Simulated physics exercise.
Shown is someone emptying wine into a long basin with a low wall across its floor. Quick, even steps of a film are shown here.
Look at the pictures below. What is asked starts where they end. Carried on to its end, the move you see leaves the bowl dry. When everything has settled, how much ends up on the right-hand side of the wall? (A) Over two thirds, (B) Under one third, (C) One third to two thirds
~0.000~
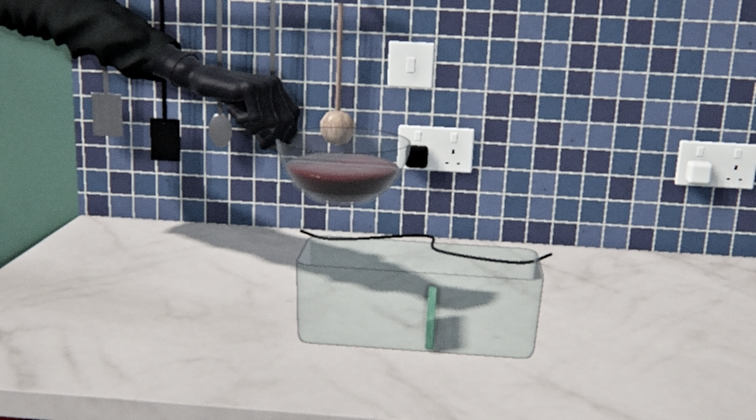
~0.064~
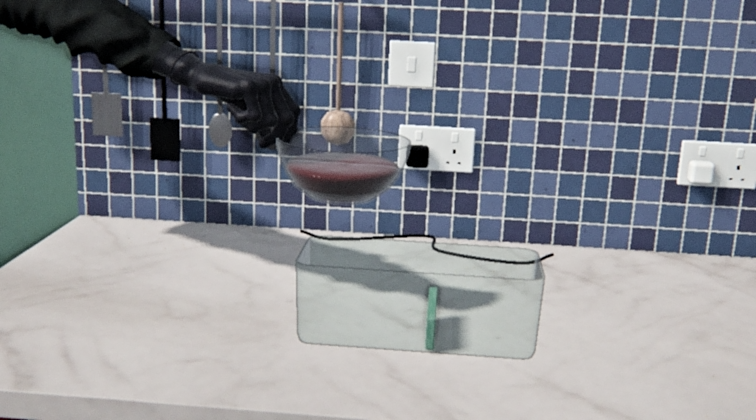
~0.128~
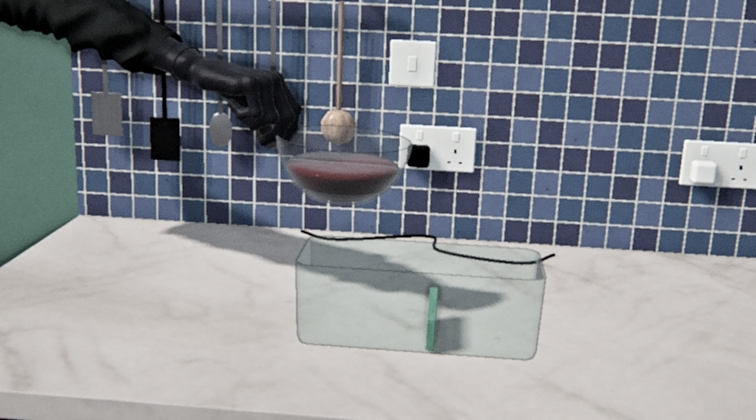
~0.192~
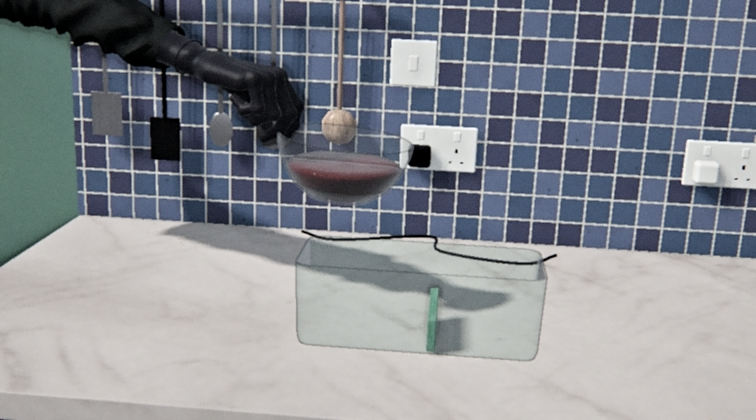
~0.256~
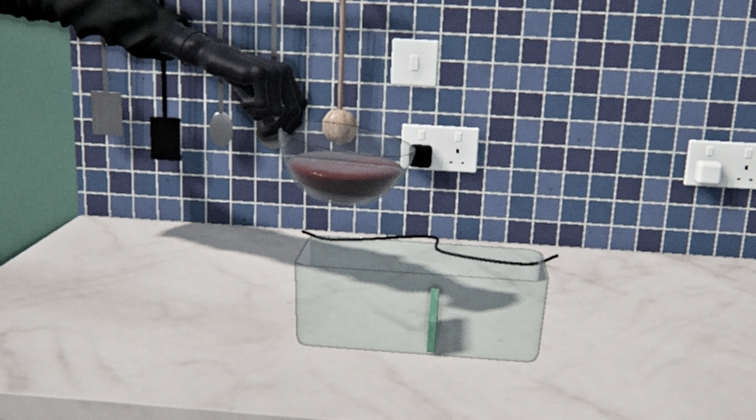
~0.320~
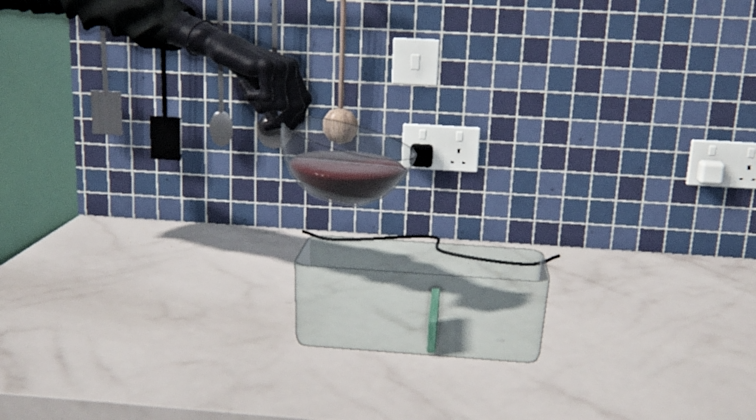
One third to two thirds (C).
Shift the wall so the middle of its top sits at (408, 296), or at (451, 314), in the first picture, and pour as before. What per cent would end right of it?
About 85 % and 20 %.
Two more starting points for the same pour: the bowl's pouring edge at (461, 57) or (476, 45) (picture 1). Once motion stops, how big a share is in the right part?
95 and 75 per cent.
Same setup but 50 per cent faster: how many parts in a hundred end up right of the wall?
Around 40 in a hundred.
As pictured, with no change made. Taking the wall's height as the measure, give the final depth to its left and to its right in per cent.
30 left, 40 right, give or take.
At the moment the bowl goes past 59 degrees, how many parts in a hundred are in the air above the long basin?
It's close to 25 per cent.
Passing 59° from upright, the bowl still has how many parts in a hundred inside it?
It still holds around 65 per cent there.
A moment on, the bowl is tipped part way and 65 per cent is still to pour, 3 is left of the wall and 8 right of it.
Next, the bowl is tipped on its side and 7 per cent is still to pour, 31 is left of the wall and 54 right of it.
Then the bowl is tipped on its side and 0 per cent is still to pour, 45 is left of the wall and 55 right of it.
Later the bowl is tipped on its side and 0 per cent is still to pour, 45 is left of the wall and 55 right of it.
In the end 45 per cent lies left of the wall, 55 right of it and 0 outside.
